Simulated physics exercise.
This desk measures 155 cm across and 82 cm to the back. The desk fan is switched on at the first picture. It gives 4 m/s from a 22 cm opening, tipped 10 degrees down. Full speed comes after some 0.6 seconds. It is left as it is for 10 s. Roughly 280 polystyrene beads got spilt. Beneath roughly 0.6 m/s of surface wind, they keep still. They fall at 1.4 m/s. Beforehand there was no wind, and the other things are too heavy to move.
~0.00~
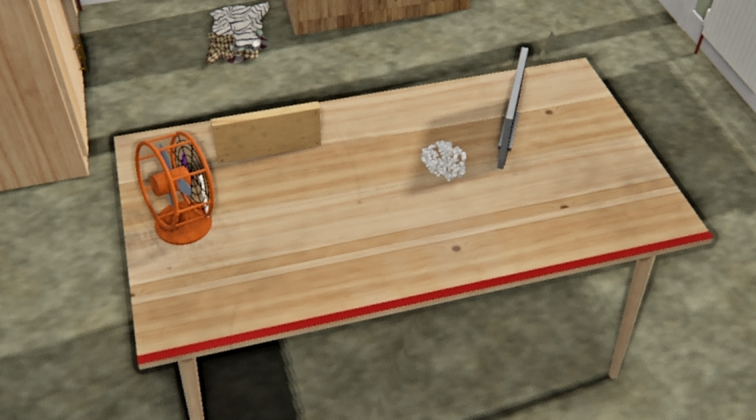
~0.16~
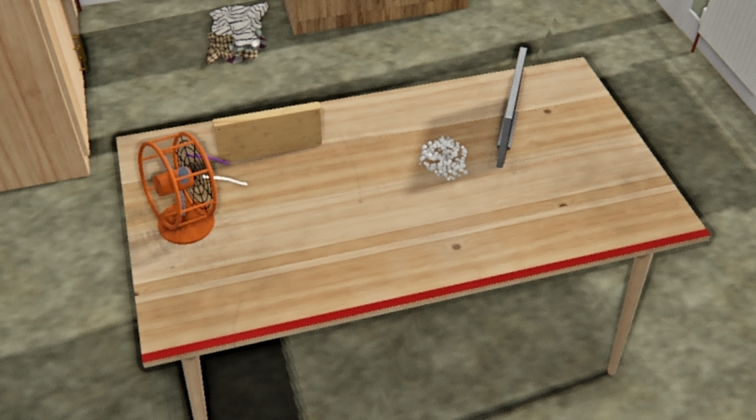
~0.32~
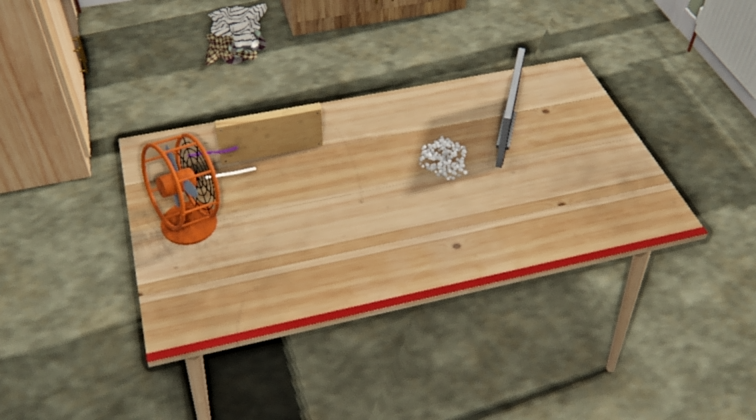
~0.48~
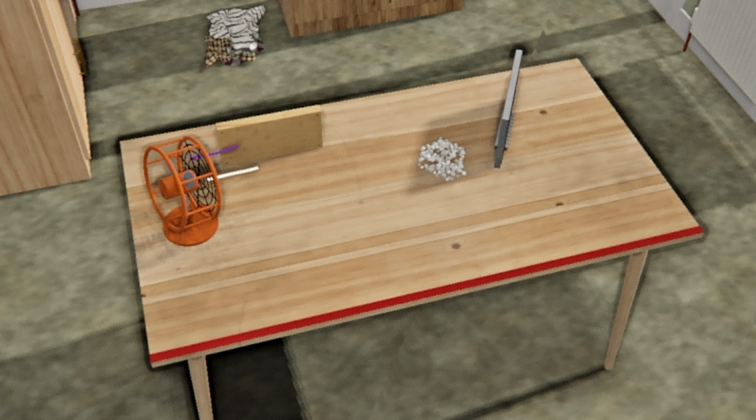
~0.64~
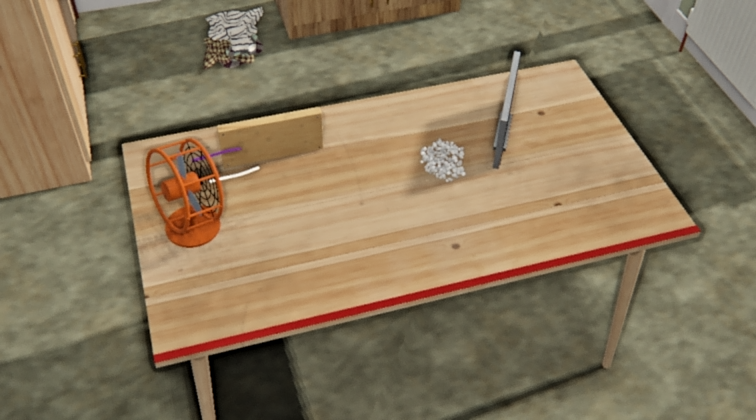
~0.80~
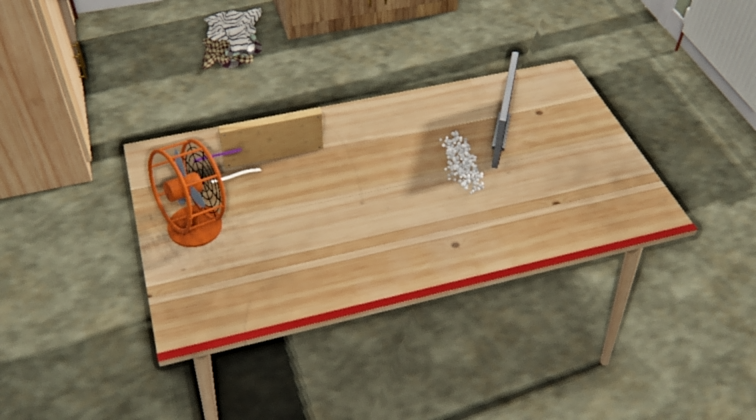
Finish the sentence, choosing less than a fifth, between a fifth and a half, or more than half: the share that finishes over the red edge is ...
The share that finishes over the red edge is more than half.
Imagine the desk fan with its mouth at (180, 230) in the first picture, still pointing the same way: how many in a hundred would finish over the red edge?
3 %.
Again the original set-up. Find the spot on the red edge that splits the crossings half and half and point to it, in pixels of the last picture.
Around (629, 247).
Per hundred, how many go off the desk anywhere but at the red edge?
My best guess is roughly 30 %.
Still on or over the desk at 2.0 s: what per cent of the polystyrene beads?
Reading: About 10 %.
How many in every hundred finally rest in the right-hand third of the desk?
Something close to 0 % ends up there.
After 2.0 s the count stands so, 65 % are over the red edge.
After 3.2 s the count stands so, 67 % are over the red edge.
After 5.5 s the count stands so, 68 % are over the red edge.
After 10.0 s, at the end, 68 % are over the red edge.
